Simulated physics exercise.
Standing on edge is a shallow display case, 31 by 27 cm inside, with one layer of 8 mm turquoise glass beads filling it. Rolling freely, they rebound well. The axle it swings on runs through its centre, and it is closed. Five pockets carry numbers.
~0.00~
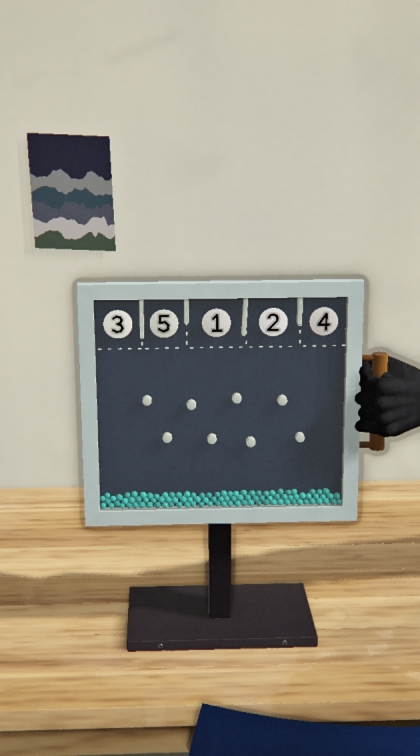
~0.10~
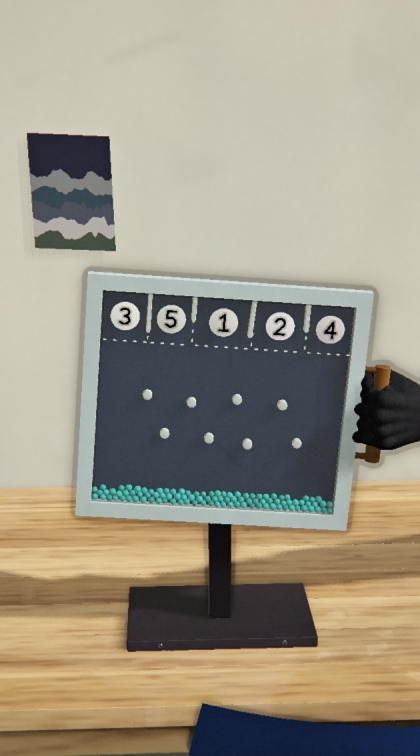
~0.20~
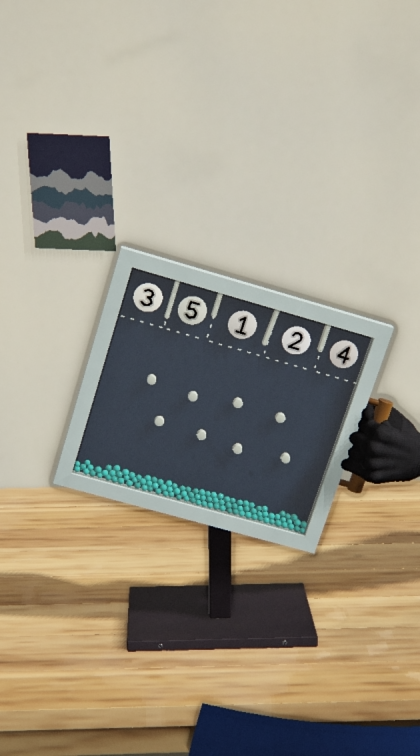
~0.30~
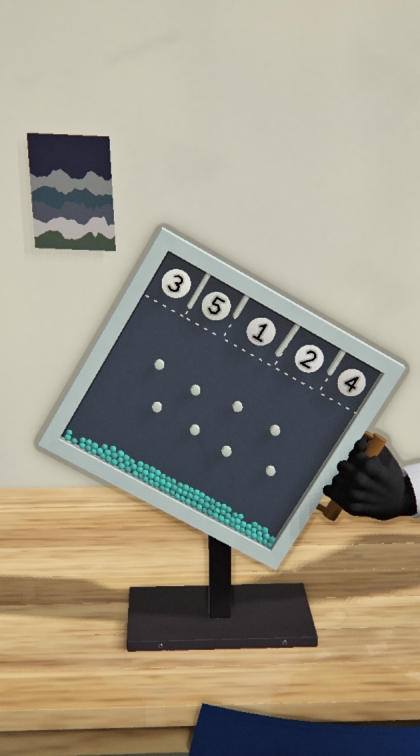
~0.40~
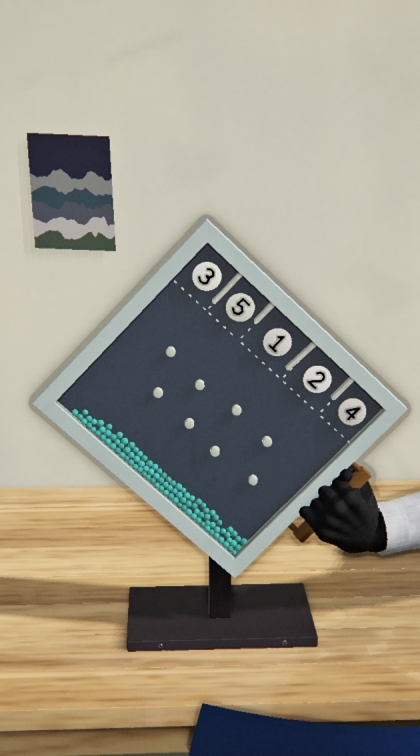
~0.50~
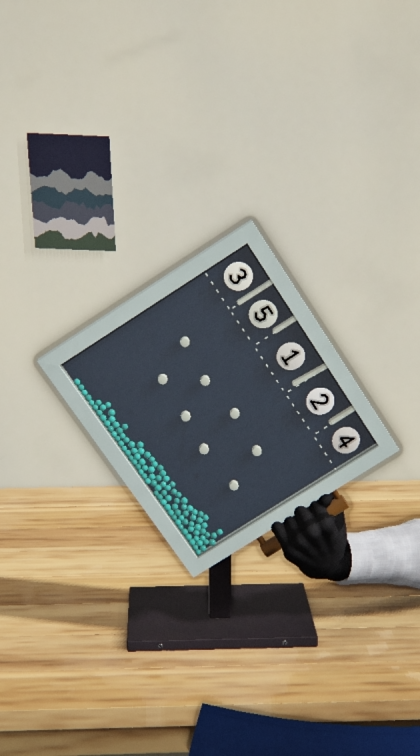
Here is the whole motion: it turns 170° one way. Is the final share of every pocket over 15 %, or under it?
Final shares - pocket 1: Under; pocket 2: Over; pocket 3: Under; pocket 4: Over; pocket 5: Under.
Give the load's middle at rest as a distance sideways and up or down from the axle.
Left: About 9 cm; below: About 12 cm.
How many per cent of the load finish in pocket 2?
Roughly 35 percent.
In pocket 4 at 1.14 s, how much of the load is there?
50 %.
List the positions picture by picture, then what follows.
In the first picture, level; about 100 beads; load centre (220, 499); top bead (134, 494); no. 1 (216, 323), no. 2 (273, 322), no. 3 (118, 324), no. 4 (324, 321), no. 5 (164, 324).
In the second picture, turned 5° clockwise; load centre (214, 499); top bead (103, 488); 8 fixed pegs, one at (164, 433).
In the third picture, turned 17° clockwise; load centre (195, 497); top bead (87, 463); wall ends (167, 316), (214, 315), (264, 343), (320, 349).
In the fourth picture, turned 31° clockwise; load centre (178, 491); top bead (69, 433).
In the fifth picture, turned 44° clockwise; load centre (165, 484); top bead (85, 412).
In the sixth picture, turned 57° clockwise; load centre (157, 481); top bead (77, 382); no. 1 (291, 356), no. 2 (320, 401), no. 3 (238, 276), no. 4 (346, 440), no. 5 (263, 314).
After 0.82 s, it stands 100° clockwise; no. 4, 5 %.
After 1.14 s, it stands 142° clockwise; no. 4, 50 %.
After 1.42 s, it stands 170° clockwise; no. 2, 25 %, no. 4, 55 %.
At rest by 2.3 s, it stands 170° clockwise; no. 1, 0 %, no. 2, 35 %, no. 3, 0 %, no. 4, 55 %, no. 5, 0 %, elsewhere 10 %.
